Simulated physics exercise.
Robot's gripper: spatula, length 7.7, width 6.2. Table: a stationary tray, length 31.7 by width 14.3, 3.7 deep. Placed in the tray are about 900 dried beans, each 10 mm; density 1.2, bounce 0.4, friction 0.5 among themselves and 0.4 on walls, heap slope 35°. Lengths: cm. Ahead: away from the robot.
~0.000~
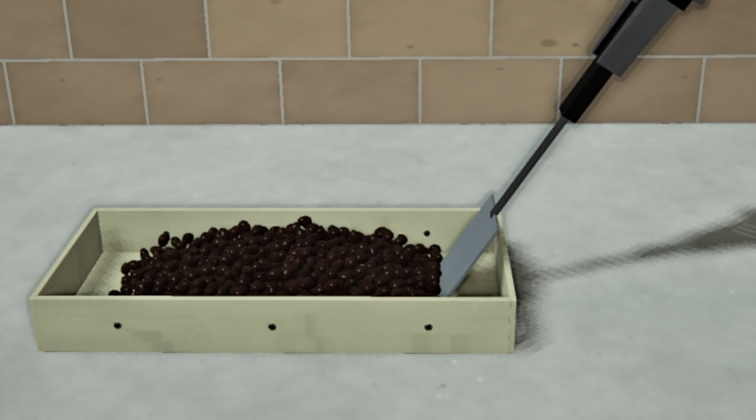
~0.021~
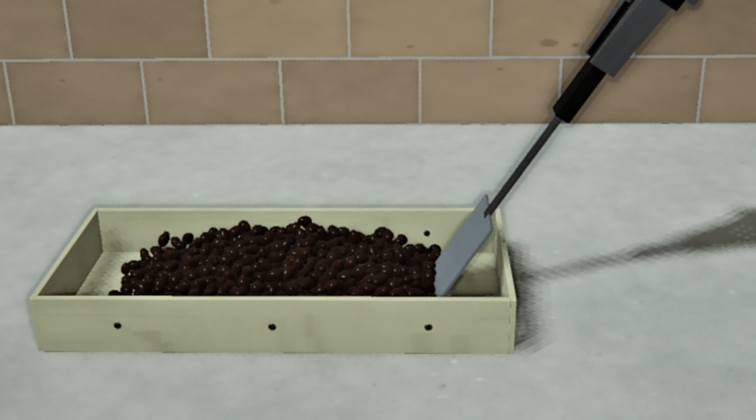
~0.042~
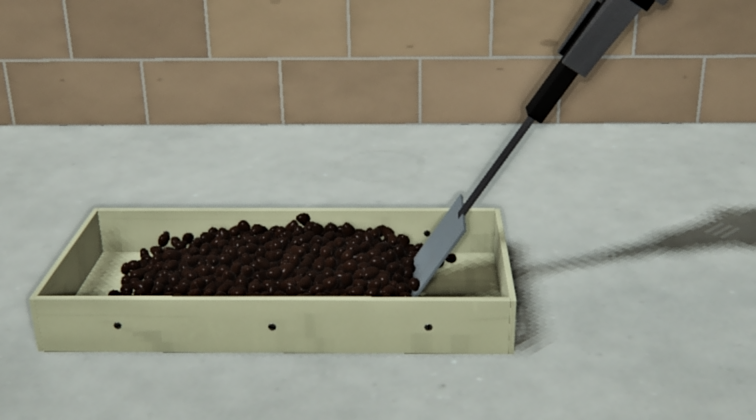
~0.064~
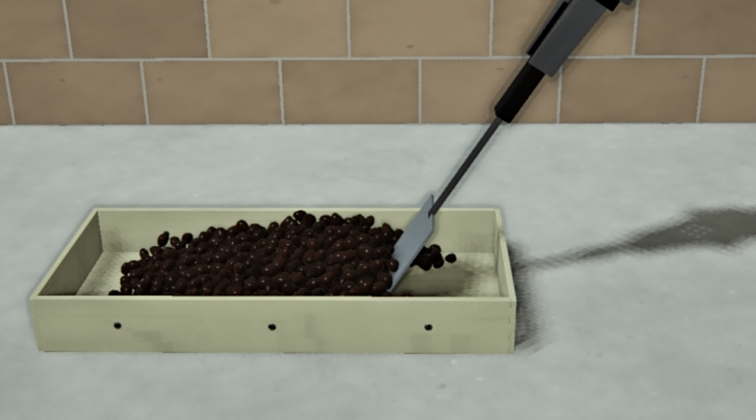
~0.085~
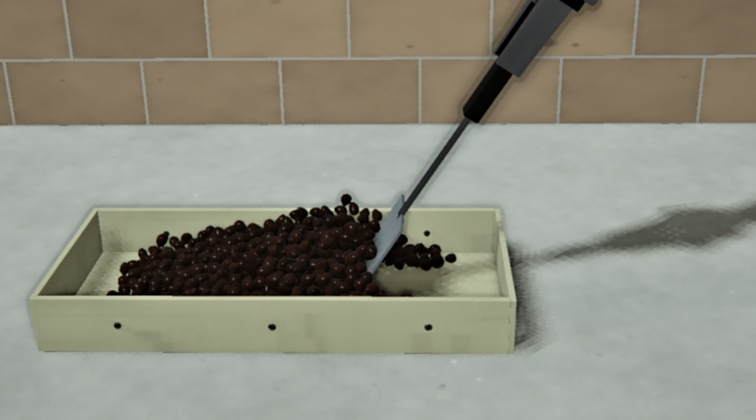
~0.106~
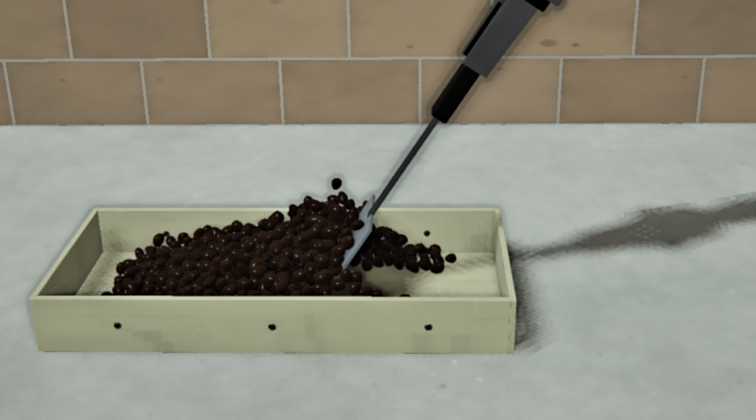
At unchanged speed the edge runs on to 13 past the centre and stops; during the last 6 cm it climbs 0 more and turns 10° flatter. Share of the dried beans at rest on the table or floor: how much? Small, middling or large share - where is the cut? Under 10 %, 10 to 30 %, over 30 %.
Middling.
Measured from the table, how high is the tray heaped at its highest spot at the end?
Roughly 5.5 centimetres.
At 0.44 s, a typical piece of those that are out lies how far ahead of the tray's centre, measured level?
That distance is around 22 cm.
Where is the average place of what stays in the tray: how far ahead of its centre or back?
It rests close to 6.0 centimetres ahead of centre.
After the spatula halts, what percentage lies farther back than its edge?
About 60 percent.
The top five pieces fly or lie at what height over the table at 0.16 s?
Height: Approx. 9 cm.
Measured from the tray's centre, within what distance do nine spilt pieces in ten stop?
About 35 cm.
After 0.16 s, sloping 57°, highest piece 10 above the table; 894 in the tray, 6 on the blade or in flight.
After 0.21 s, sloping 55°, highest piece 8 above the table; 892 in the tray, 4 on the table or floor, 4 on the blade or in flight.
After 0.44 s, sloping 47°, highest piece 5 above the table; 720 in the tray, 171 on the table or floor, 9 on the blade or in flight.
After 1.49 s, sloping 47°, highest piece 5 above the table; 718 in the tray, 182 on the table or floor.
In the end, 718 in the tray, 182 on the table or floor. That is 20 % on the table or floor.
